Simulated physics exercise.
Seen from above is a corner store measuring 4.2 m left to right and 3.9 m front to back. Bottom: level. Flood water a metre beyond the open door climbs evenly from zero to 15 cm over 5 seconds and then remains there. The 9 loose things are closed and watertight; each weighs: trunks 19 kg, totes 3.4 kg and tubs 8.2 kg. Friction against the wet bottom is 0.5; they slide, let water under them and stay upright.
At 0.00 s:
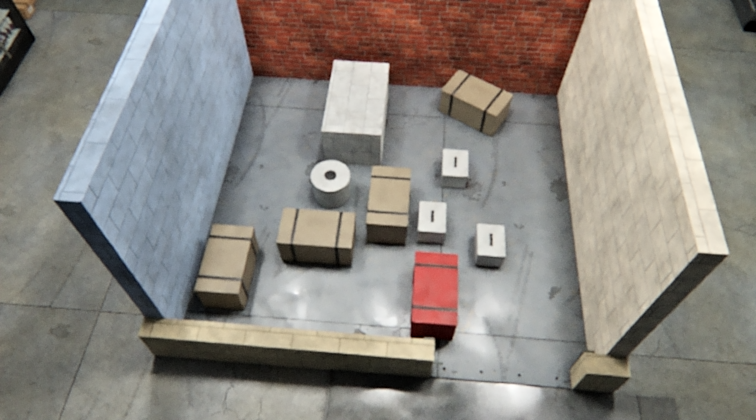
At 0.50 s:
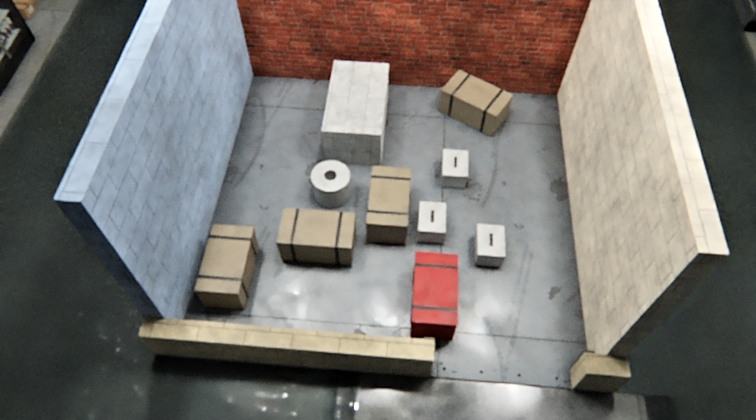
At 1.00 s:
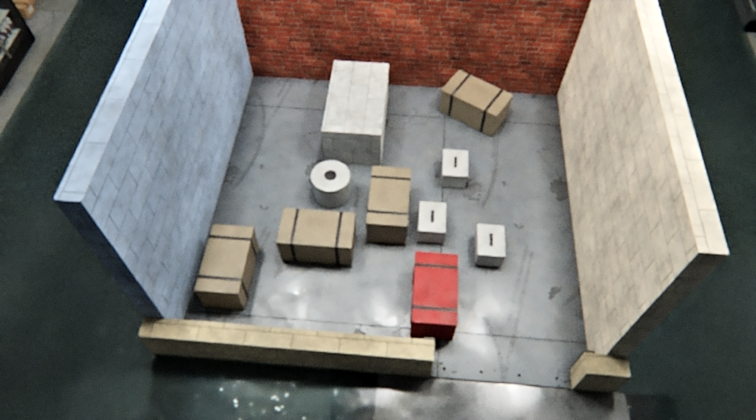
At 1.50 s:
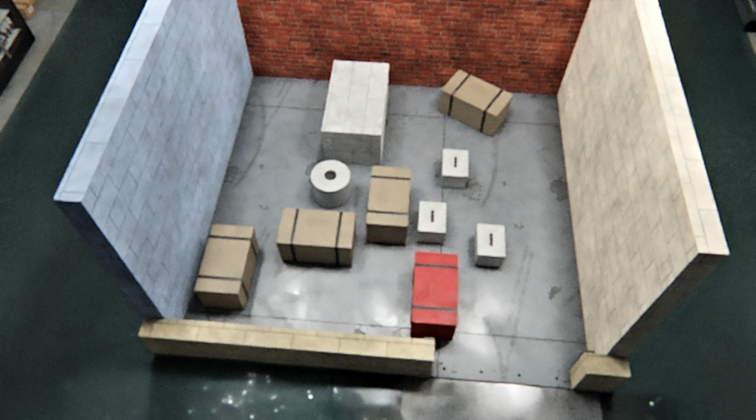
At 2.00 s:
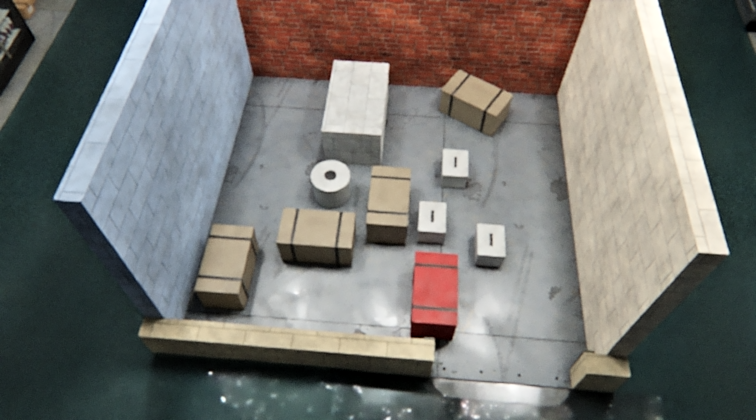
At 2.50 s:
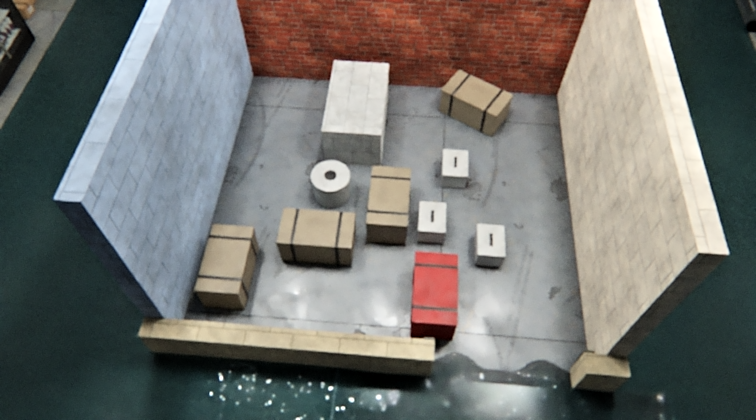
A corner store with a brick back wall and an opening at the front is seen from above, holding tan boxes, pale containers and one red trunk. Dark water spreads across the ground outside the walls, then ripples and glints along the front edge, while everything inside stays still.
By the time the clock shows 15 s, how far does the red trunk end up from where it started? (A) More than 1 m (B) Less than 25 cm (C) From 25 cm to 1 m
The answer is C.
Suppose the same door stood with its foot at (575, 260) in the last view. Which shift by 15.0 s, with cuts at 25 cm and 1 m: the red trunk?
Then the red trunk would have gone a long way.
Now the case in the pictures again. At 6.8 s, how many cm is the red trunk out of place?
Roughly 10 centimetres by that point.
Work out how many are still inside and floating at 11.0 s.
My tally comes to 4.
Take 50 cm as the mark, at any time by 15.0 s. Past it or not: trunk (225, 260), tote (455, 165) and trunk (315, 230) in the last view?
In that order: Under, past it, past it.
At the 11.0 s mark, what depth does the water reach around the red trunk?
About 4 cm.
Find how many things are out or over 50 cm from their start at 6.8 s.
By my reckoning, 2.
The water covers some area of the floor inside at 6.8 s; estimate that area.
8.0 m2.
After 3.5 s the red trunk is near (436, 287), 0.0 m from its start, aground; 0 afloat.
After 6.8 s the red trunk is near (425, 281), 0.1 m from its start, aground; 1 afloat.
After 11.0 s the red trunk is near (419, 278), 0.2 m from its start, aground; 4 afloat.
After 15.0 s the red trunk is near (366, 296), 0.7 m from its start, afloat; 9 afloat.
